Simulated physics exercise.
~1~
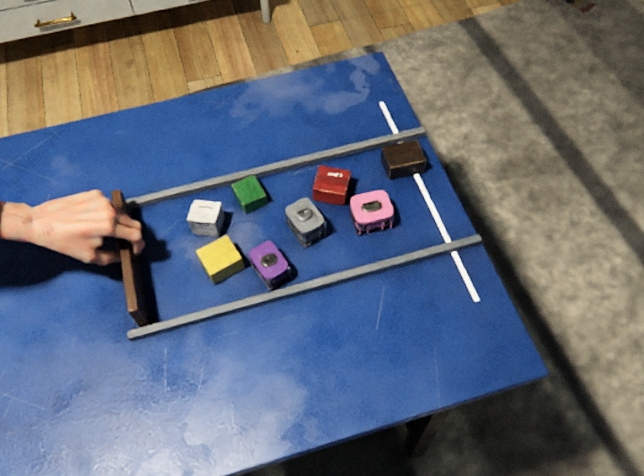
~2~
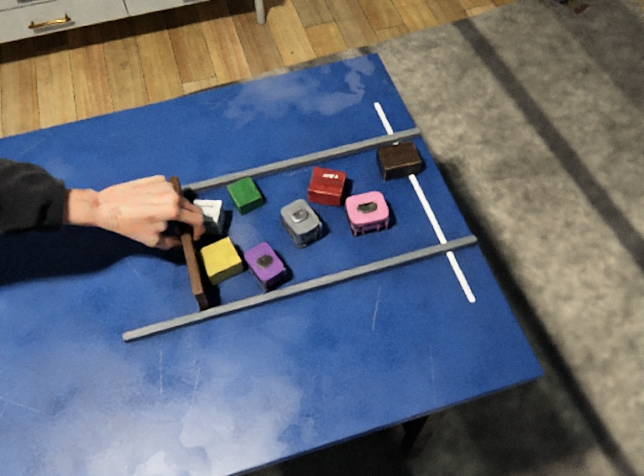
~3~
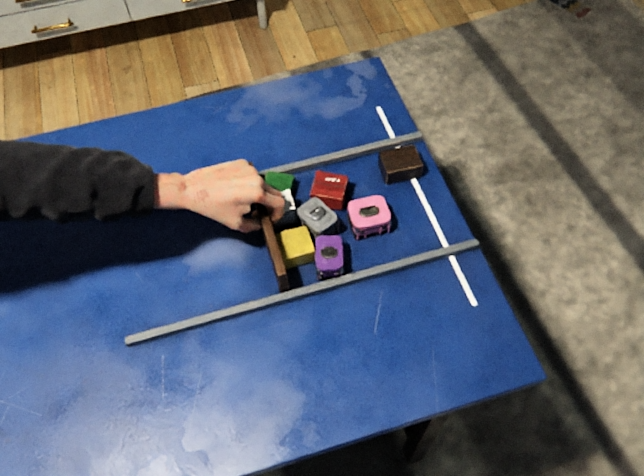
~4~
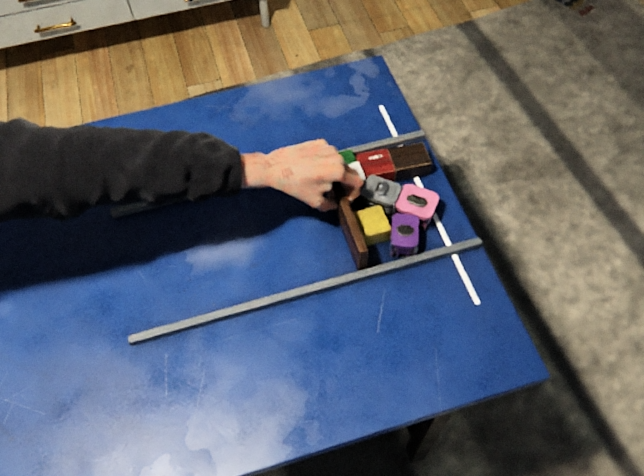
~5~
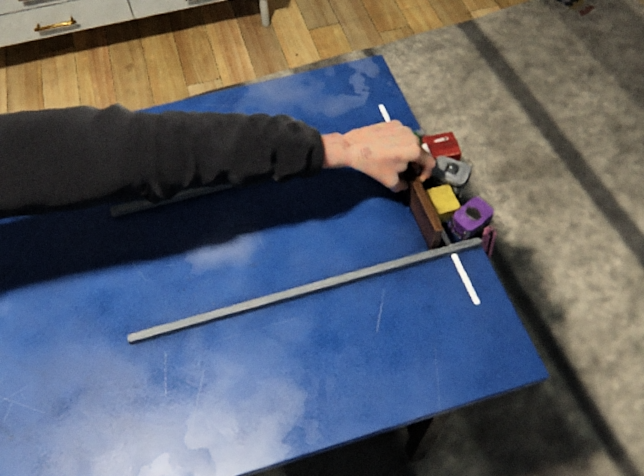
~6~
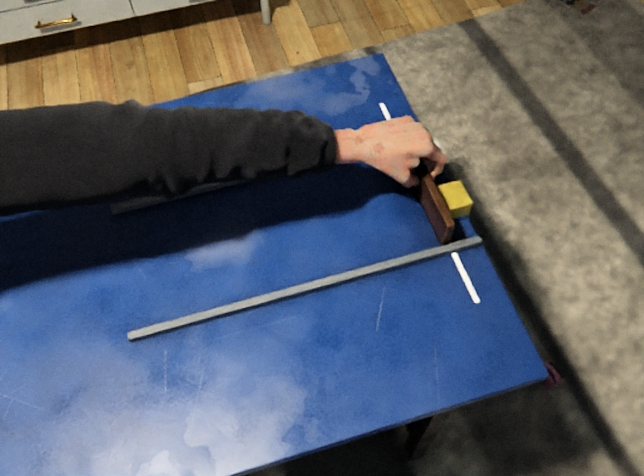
On a blue table, a hand pushes a board right, sweeping several blocks off the edge.
